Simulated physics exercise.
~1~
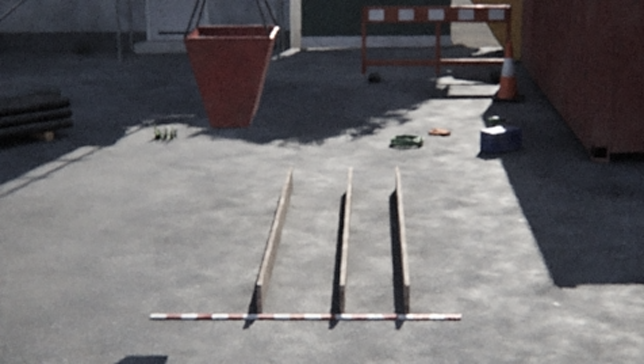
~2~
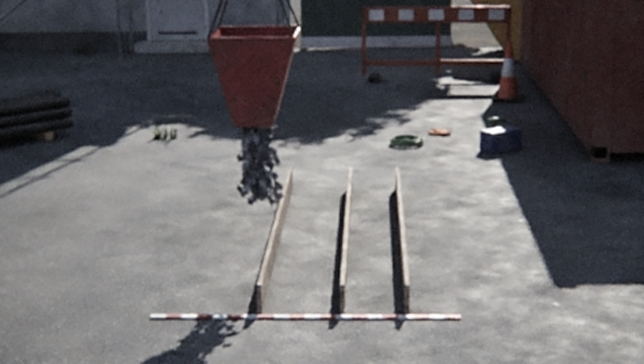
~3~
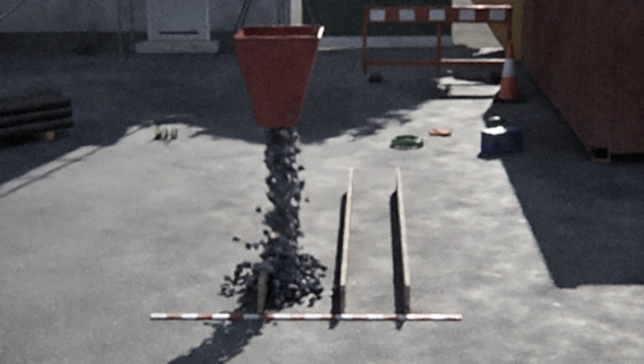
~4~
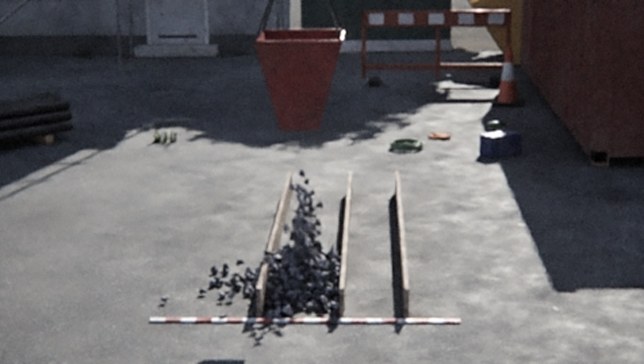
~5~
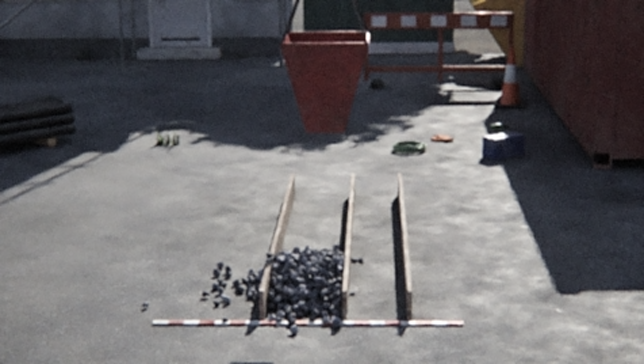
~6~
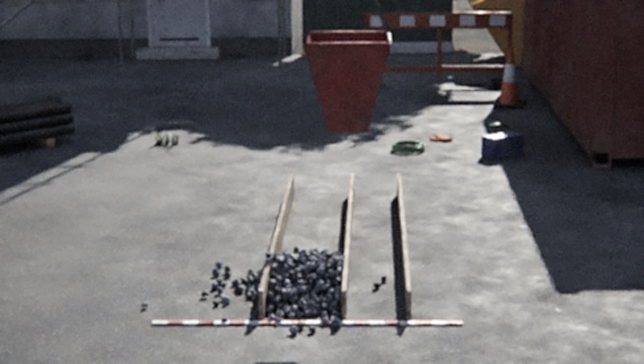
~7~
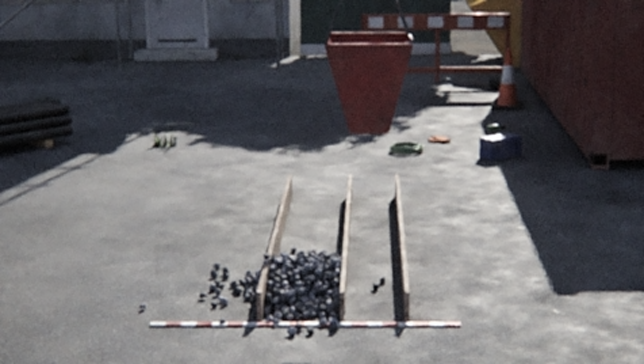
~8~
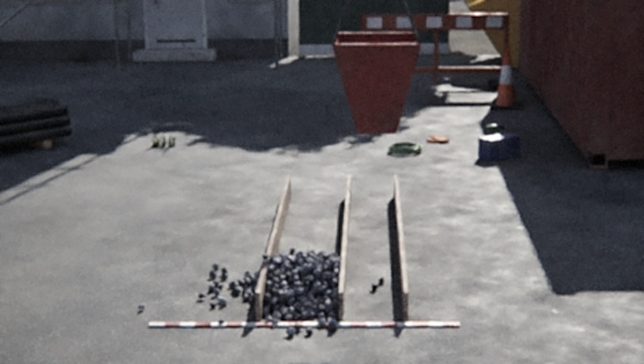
A red skip hanging over a sunlit yard drifted to the right and poured out a stream of dark stones, which piled up mostly between the left and middle planks, with a few scattered to the left, while the emptied skip moved farther right.
